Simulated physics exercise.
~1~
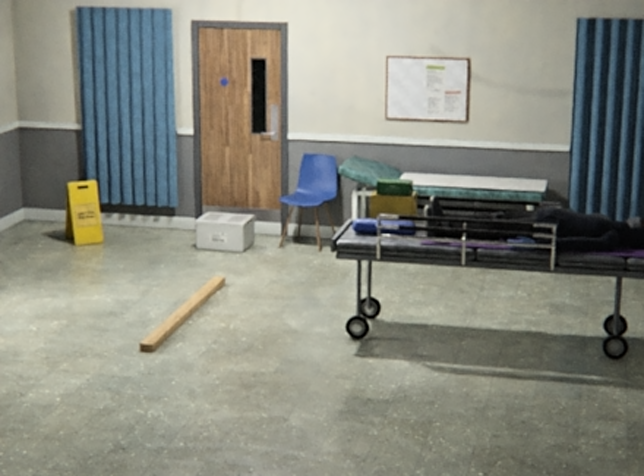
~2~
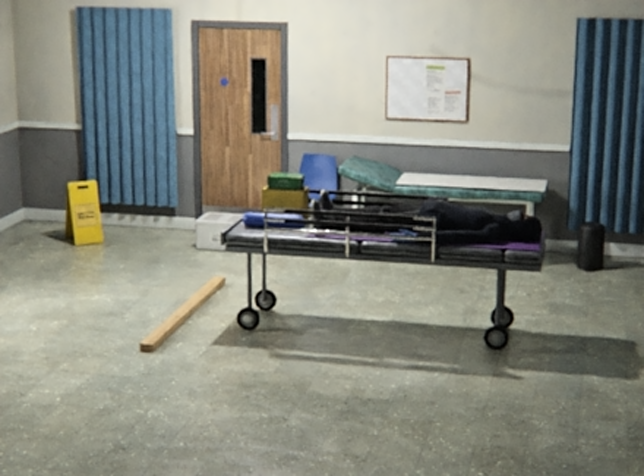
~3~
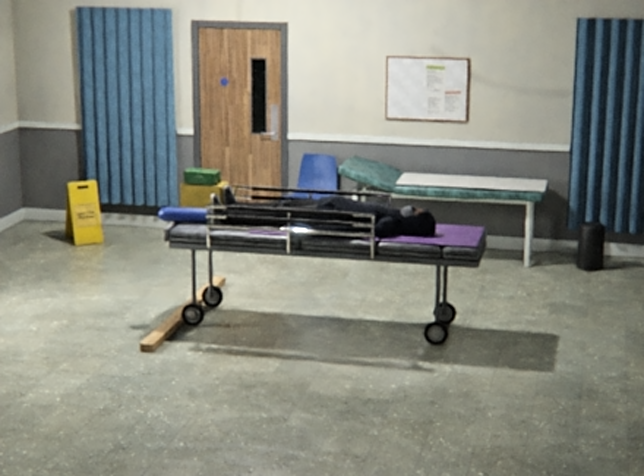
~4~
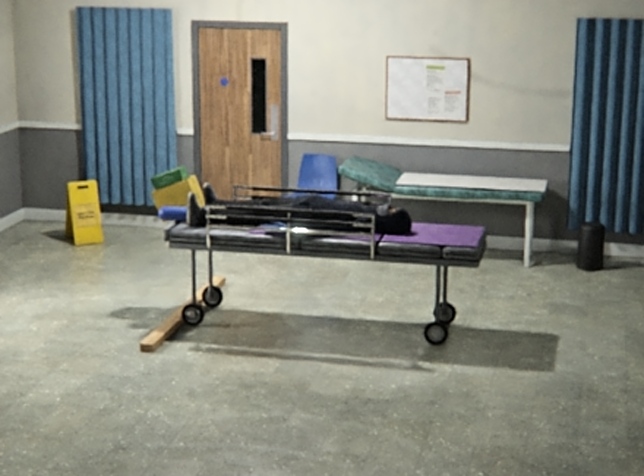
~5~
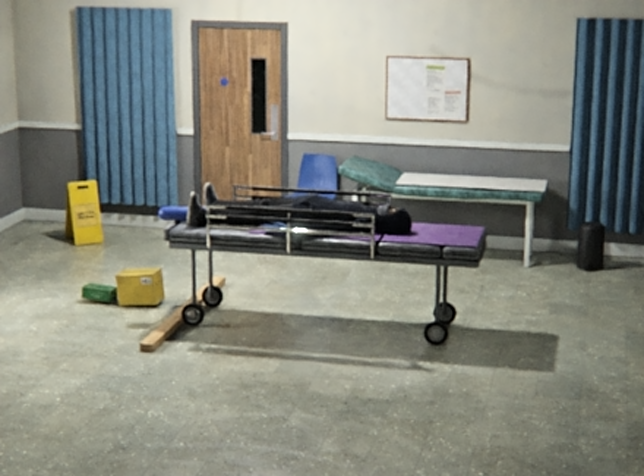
In a hospital room, a trolley rolls left, stops at a sill, and two items fall.
